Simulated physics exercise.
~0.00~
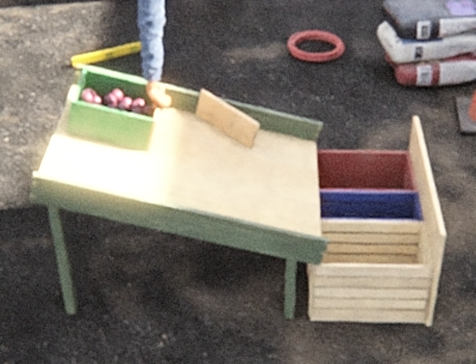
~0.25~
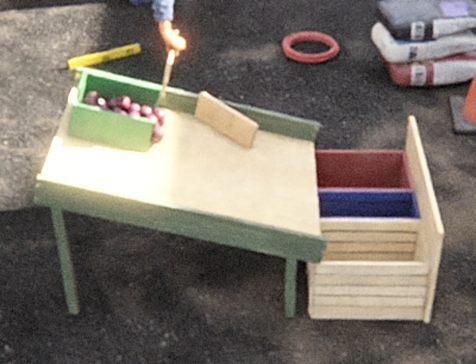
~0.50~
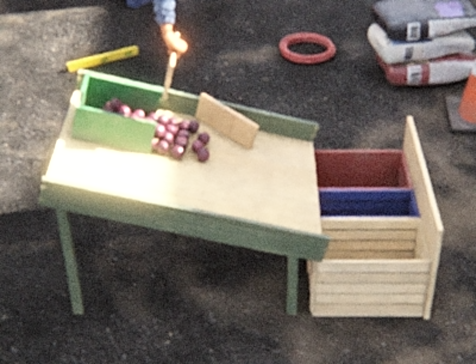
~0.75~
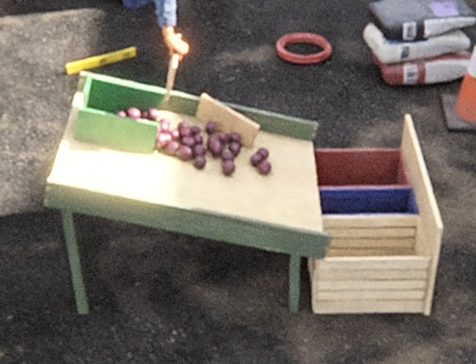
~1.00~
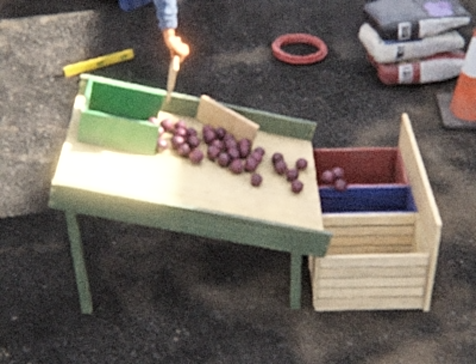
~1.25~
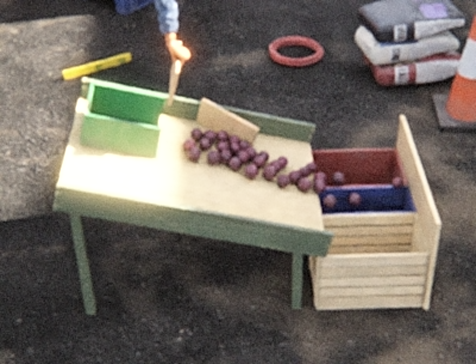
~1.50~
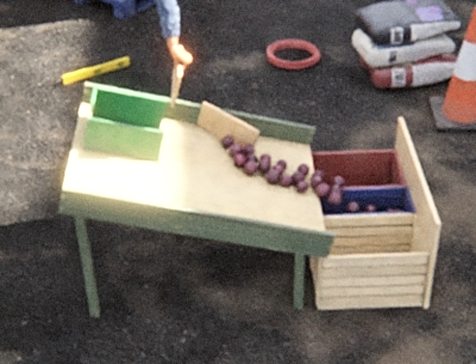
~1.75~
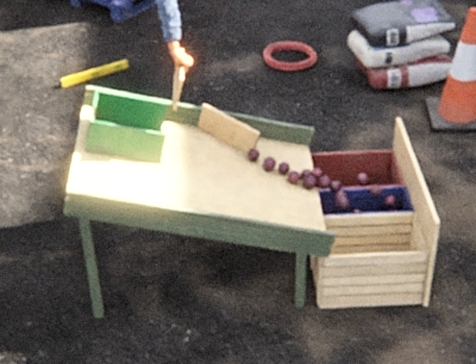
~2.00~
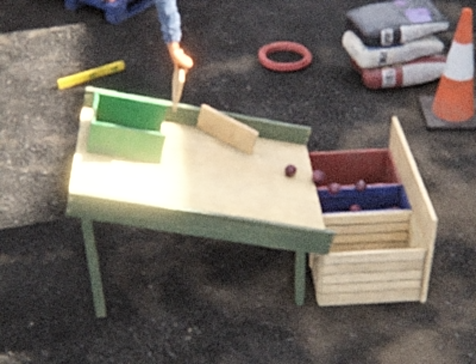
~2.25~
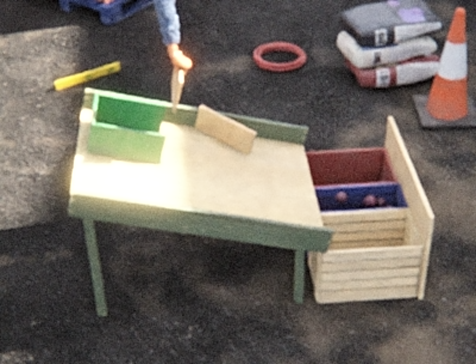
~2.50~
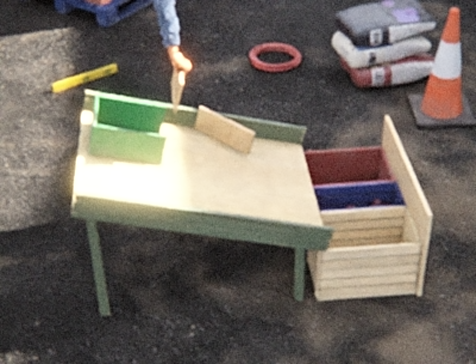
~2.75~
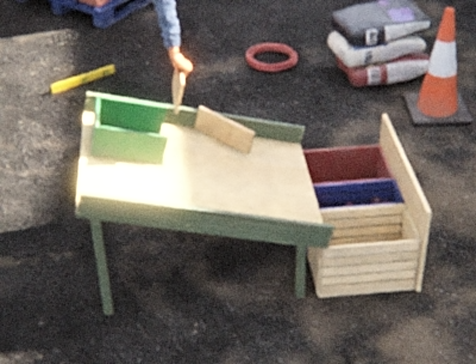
A hand in a blue sleeve reaches over a sloping table with green edges, seen from above on dark asphalt in sunlight. Red onions fill a green pen at its upper left, an angled board sits along the back, and a red tub, blue tote and wooden bin stand at the right. The hand lifts the wooden gate, and the onions spill out and roll rightward past the board. They stream off the low edge, some into the red tub and more into the blue tote. Finally the table and pen are empty, while the hand still holds the gate.
